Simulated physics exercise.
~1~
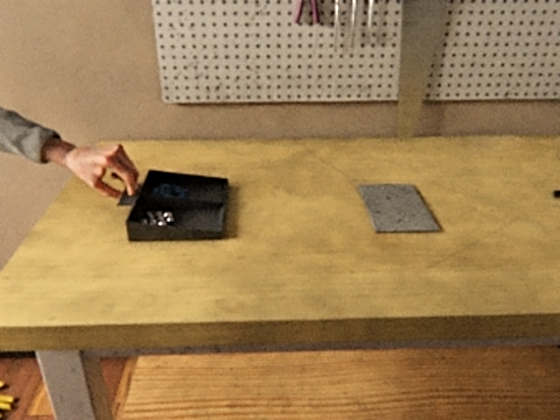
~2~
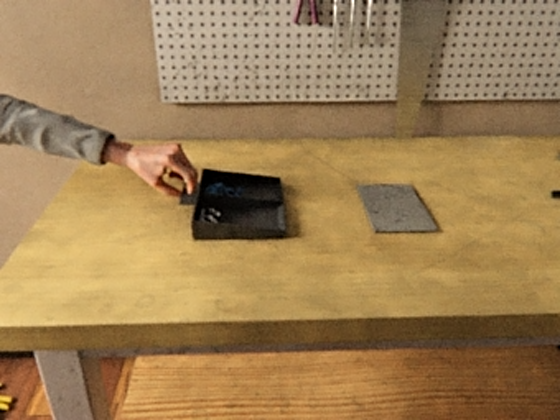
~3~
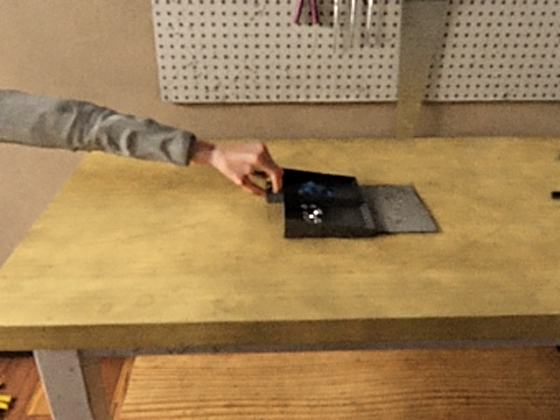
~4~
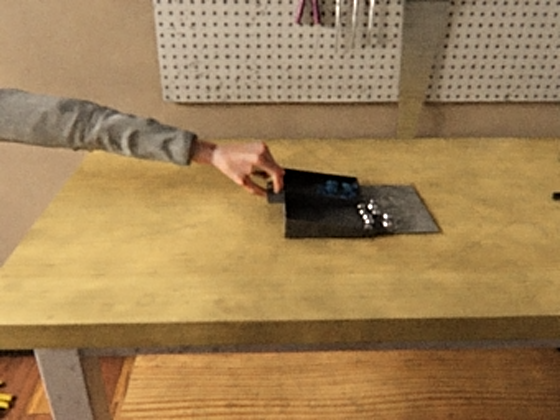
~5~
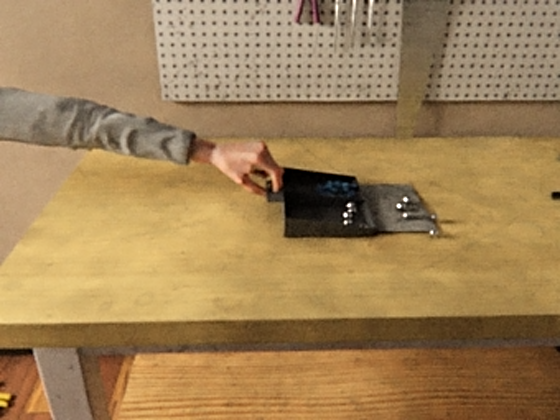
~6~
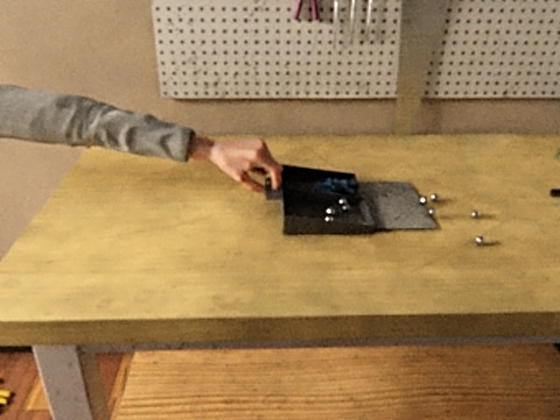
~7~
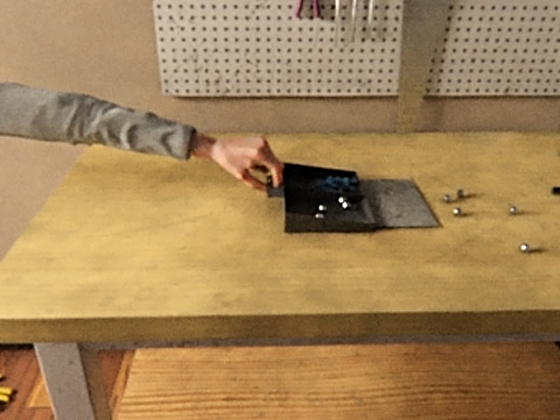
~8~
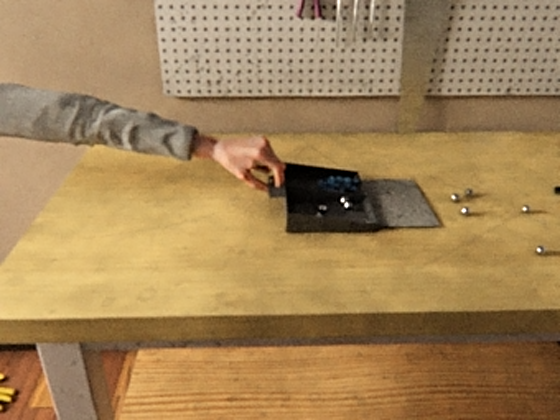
On a yellowish wooden workbench below a white pegboard, a hand in a grey sleeve holds the left side of a black two-part tray with shiny silver balls in the near part and small dark blue pieces in the far part. The hand slides the tray right until it meets a flat grey slab and stops. The contents carry on toward the front rim, and some silver balls spill over it, crossing the slab and rolling right along the bench. At the end, several balls lie beyond the slab, while the rest and all the blue pieces remain inside.
